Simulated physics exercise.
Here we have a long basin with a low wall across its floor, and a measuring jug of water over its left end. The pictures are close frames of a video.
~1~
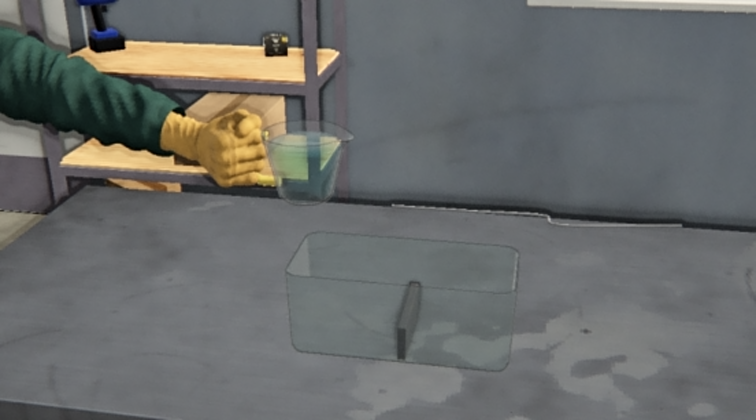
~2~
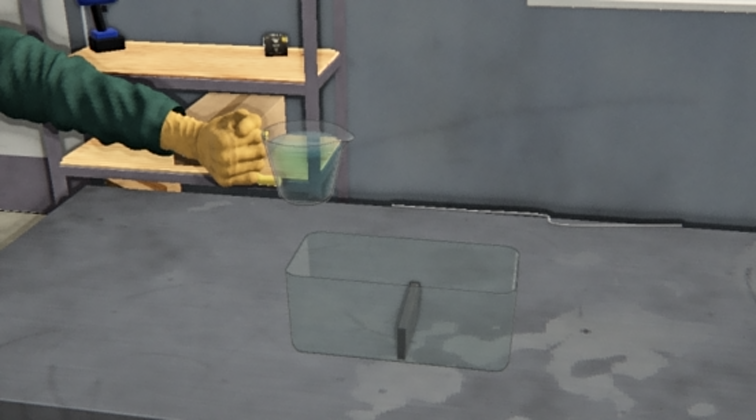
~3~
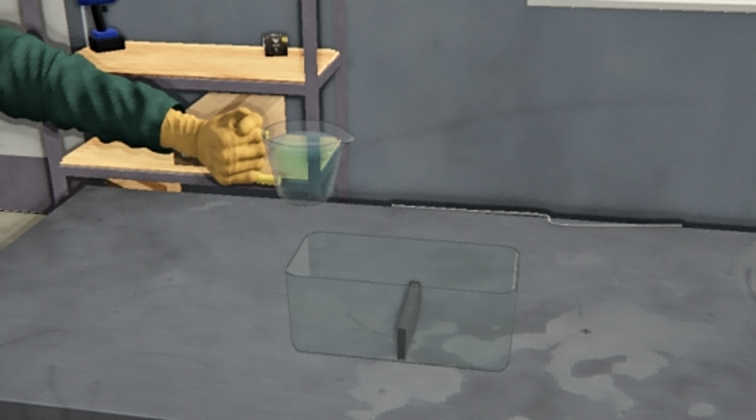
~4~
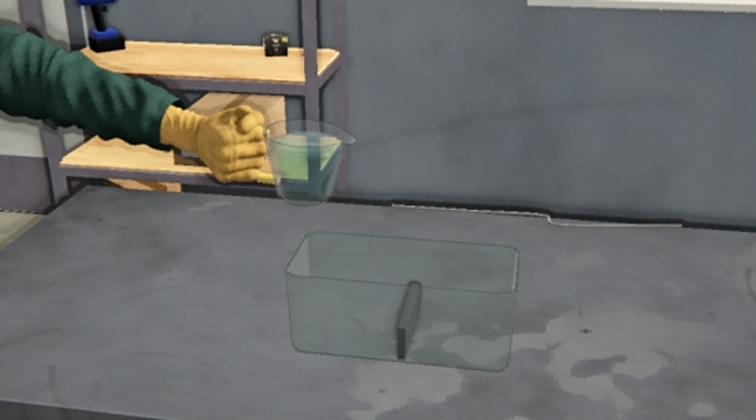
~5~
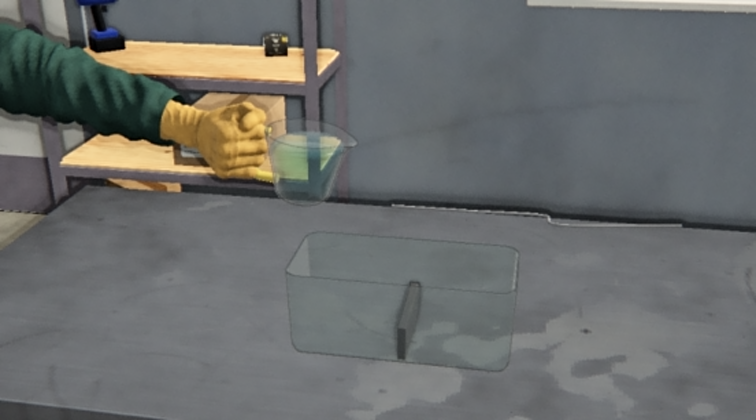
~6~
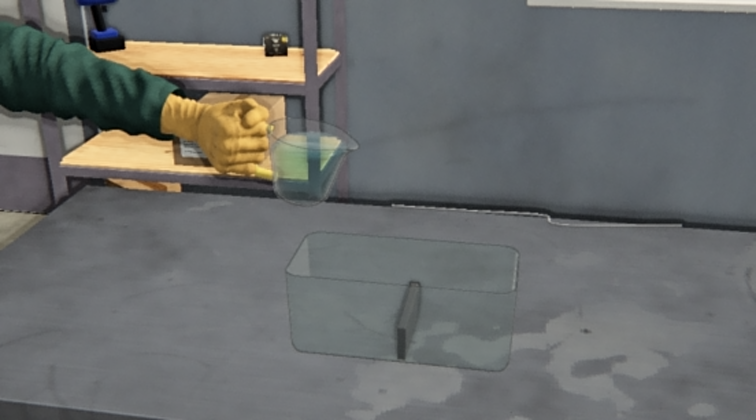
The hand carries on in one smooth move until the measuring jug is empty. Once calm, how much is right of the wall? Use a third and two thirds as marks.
The share right of the wall is less than a third.
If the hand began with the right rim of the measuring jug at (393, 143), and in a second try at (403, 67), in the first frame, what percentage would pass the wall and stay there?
First some 90, then 90 per cent.
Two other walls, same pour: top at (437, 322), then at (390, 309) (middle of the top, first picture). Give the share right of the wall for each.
About 15 and 70 per cent.
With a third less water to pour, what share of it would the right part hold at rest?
Roughly 0 in a hundred.
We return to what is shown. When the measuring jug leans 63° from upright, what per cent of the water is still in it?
Some 65 per cent.
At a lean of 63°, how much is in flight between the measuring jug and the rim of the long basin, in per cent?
Roughly 25 in a hundred.
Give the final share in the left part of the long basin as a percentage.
Roughly 75 in a hundred.
A moment on, the measuring jug is tipped part way and 67 per cent is still to pour, 7 is left of the wall and 2 right of it.
Next, the measuring jug is tipped on its side and 14 per cent is still to pour, 50 is left of the wall and 21 right of it.
Then the measuring jug is tipped on its side and 0 per cent is still to pour, 76 is left of the wall and 22 right of it.
Later the measuring jug is tipped on its side and 0 per cent is still to pour, 76 is left of the wall and 22 right of it.
At rest 76 per cent lies left of the wall, 22 right of it and 1 outside.
